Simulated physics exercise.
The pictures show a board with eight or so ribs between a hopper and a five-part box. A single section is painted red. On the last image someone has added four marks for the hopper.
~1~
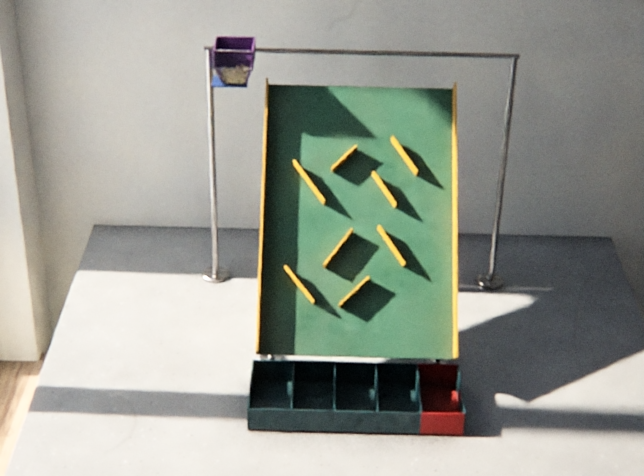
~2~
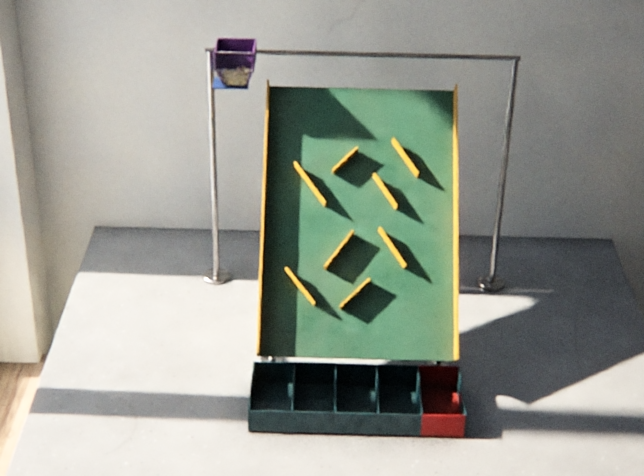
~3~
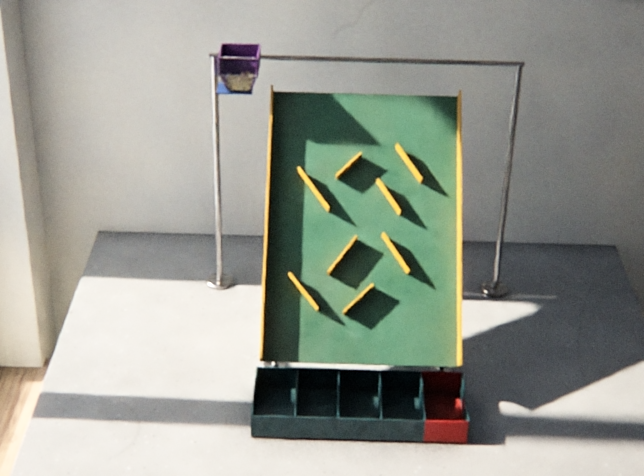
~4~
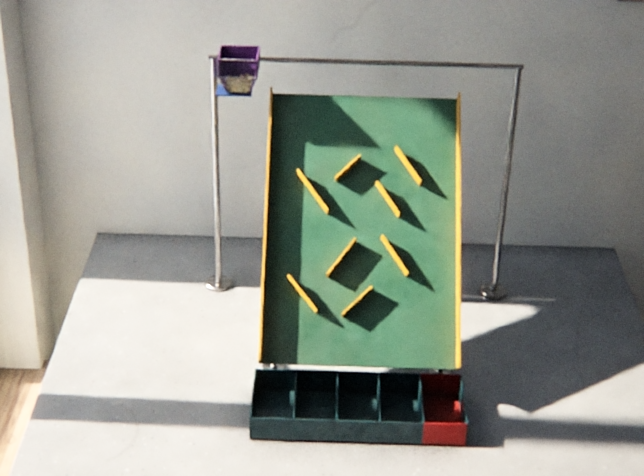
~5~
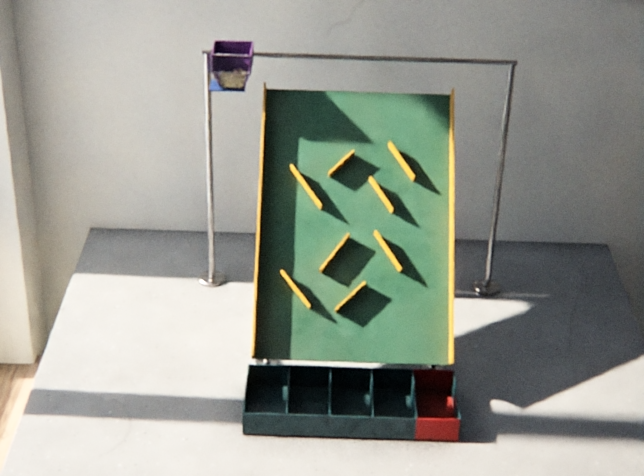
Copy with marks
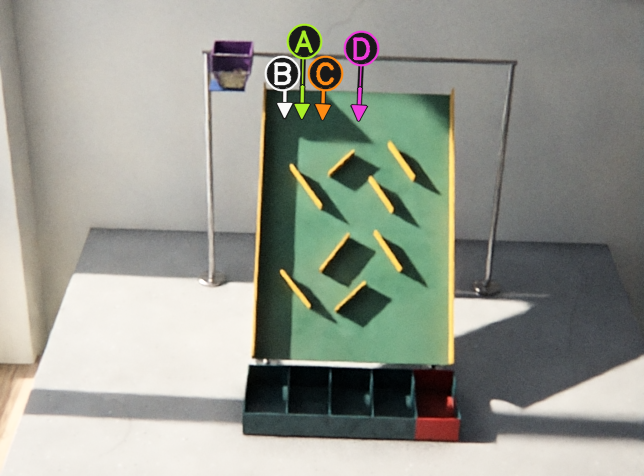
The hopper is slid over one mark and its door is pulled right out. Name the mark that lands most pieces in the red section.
I would pick mark D.
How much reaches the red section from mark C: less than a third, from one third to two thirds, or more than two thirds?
It is less than a third.
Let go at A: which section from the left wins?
It is the third one.
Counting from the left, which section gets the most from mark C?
It is the third one.
On the marked copy, mark A meets the board at (301, 113); mark B meets the board at (284, 112); mark C meets the board at (322, 113); mark D meets the board at (358, 115).
Choosing A, only a few in the red section, all but a few in other sections, only a few outside the box.
Choosing B, none at all in the red section, the bulk in other sections, close to a quarter outside the box.
Choosing C, only a few in the red section, all but a few in other sections.
Choosing D, close to a third in the red section, close to two thirds in other sections, only a few outside the box.
